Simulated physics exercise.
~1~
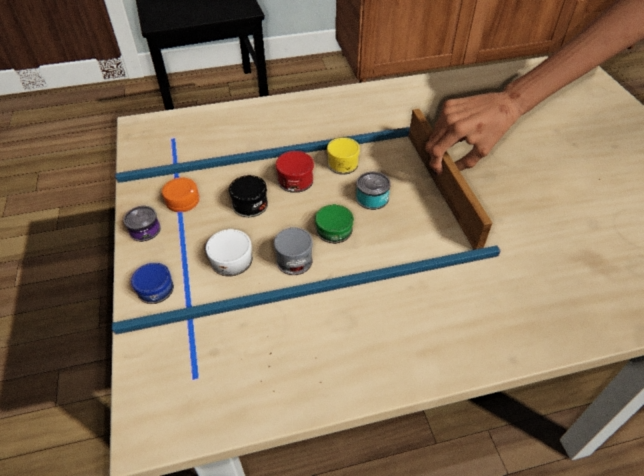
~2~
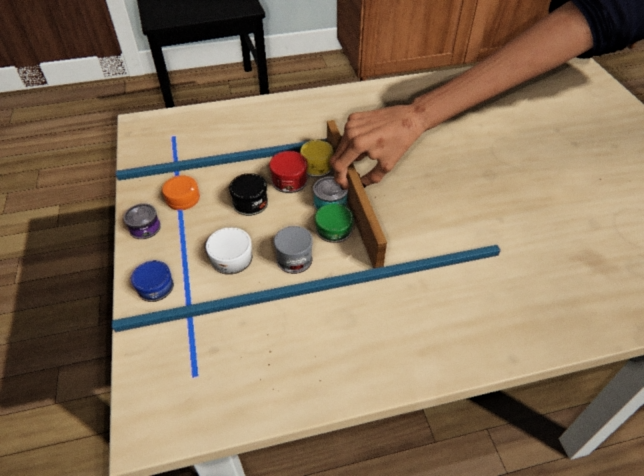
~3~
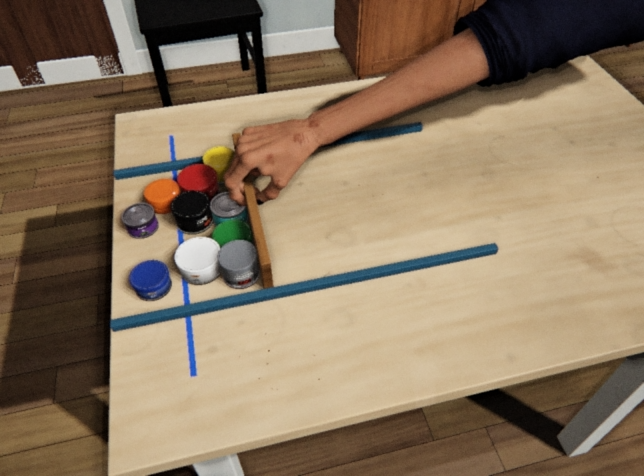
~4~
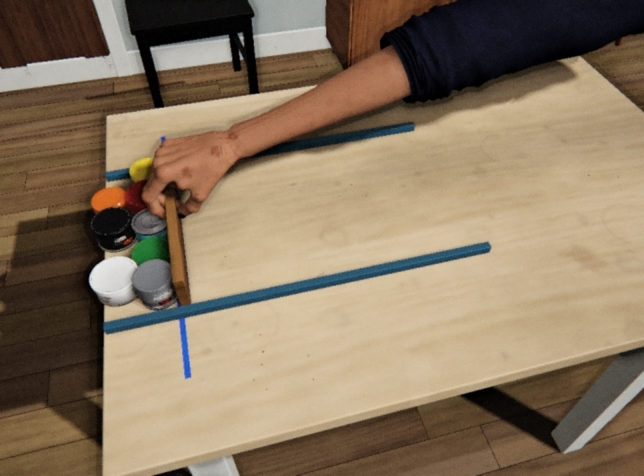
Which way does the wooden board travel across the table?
The board moves to the left, pushed by the hand toward the blue tape line and the table's left edge.
